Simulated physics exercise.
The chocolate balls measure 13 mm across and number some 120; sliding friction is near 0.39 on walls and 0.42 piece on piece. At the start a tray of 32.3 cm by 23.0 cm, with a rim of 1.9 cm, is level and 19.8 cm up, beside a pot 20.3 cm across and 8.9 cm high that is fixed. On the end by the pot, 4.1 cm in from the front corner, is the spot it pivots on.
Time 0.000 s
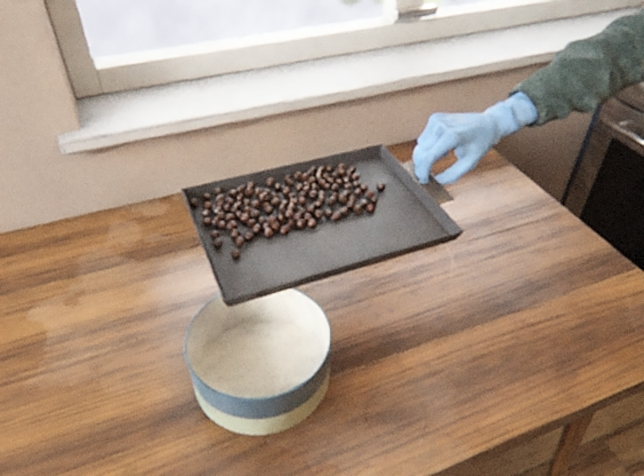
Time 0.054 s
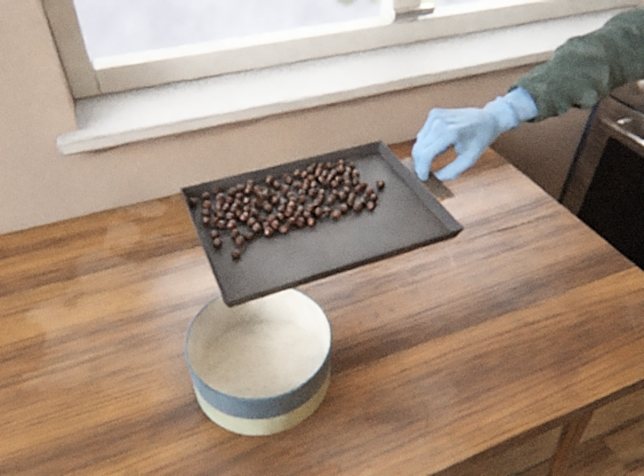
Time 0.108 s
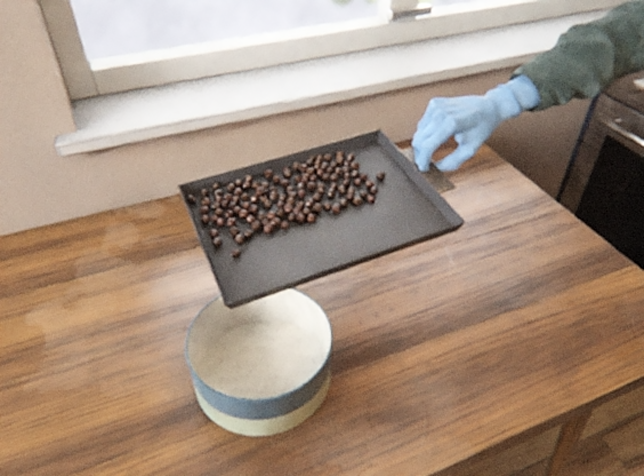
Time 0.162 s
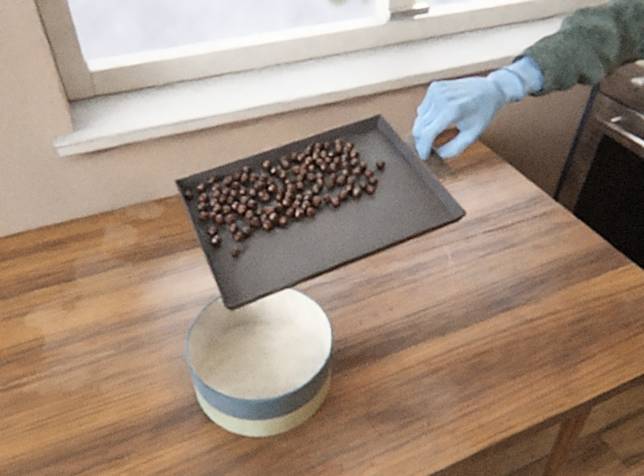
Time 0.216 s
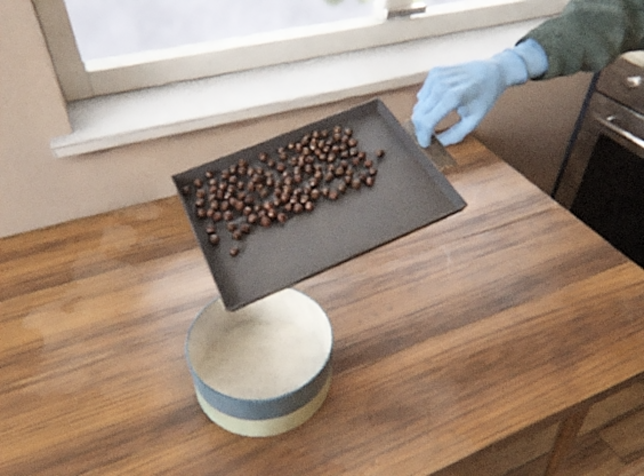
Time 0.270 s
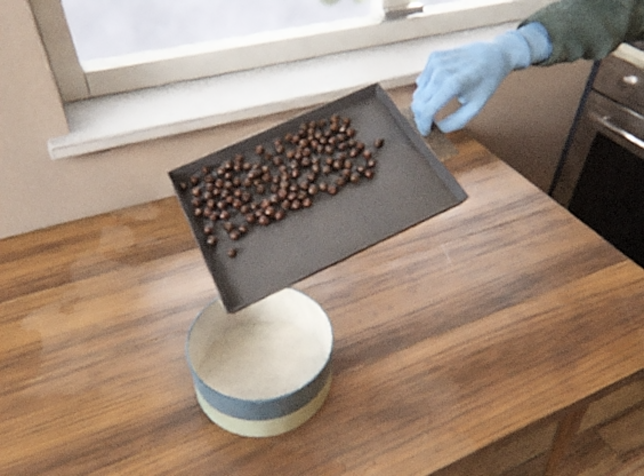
A blue-gloved hand raises the right side of a dark tray of brown balls.
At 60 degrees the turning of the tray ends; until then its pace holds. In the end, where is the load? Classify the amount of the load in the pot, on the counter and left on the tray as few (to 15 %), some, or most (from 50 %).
Left on the tray: Some. Pot: Some. Counter: Some.
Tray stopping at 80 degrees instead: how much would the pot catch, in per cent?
60 %.
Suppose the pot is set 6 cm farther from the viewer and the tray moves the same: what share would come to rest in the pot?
Close to 0 per cent, then.
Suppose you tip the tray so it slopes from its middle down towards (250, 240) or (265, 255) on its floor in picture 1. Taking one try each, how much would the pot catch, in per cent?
First try: About 5 percent; second try: About 20 percent.
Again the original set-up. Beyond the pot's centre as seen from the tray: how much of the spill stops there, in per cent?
Share: Around 100 %.
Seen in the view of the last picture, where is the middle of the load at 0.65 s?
Around (245, 265).
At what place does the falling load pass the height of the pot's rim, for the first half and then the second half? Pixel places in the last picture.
It passes about (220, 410) first and (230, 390) afterwards.
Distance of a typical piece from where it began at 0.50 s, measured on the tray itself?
Displacement on the tray: Roughly 7 cm.
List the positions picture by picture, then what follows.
Tray tilt 0 degrees, front corners at (227, 296) and (458, 229); middle of the pieces at (293, 203); pot at (258, 335), in the first picture.
Tray tilt 1 degrees, front corners at (228, 297) and (458, 226); middle of the pieces at (293, 201), in the second picture.
Tray tilt 4 degrees, front corners at (228, 299) and (459, 220), lowest corner left front; middle of the pieces at (292, 196), in the third picture.
Tray tilt 9 degrees, front corners at (229, 302) and (460, 211), lowest corner left front; middle of the pieces at (291, 189), in the fourth picture.
Tray tilt 14 degrees, front corners at (229, 304) and (462, 203), lowest corner left front; middle of the pieces at (289, 182), in the fifth picture.
Tray tilt 19 degrees, front corners at (230, 307) and (463, 195), lowest corner left front; middle of the pieces at (286, 177); pot at (260, 337). The tray's pace is about 90 degrees a second, in the sixth picture.
After 0.50 s, tilt 40 degrees; the tray holds 100 %, the pot 0 %.
After 0.65 s, tilt 53 degrees; the tray holds 100 %, the pot 0 %.
Then, at 0.93 s, tilt 60 degrees; the tray holds 45 %, the pot 15 %.
In the end, at 2.4 s, tray 35 %, pot 30 %, counter 35 %.
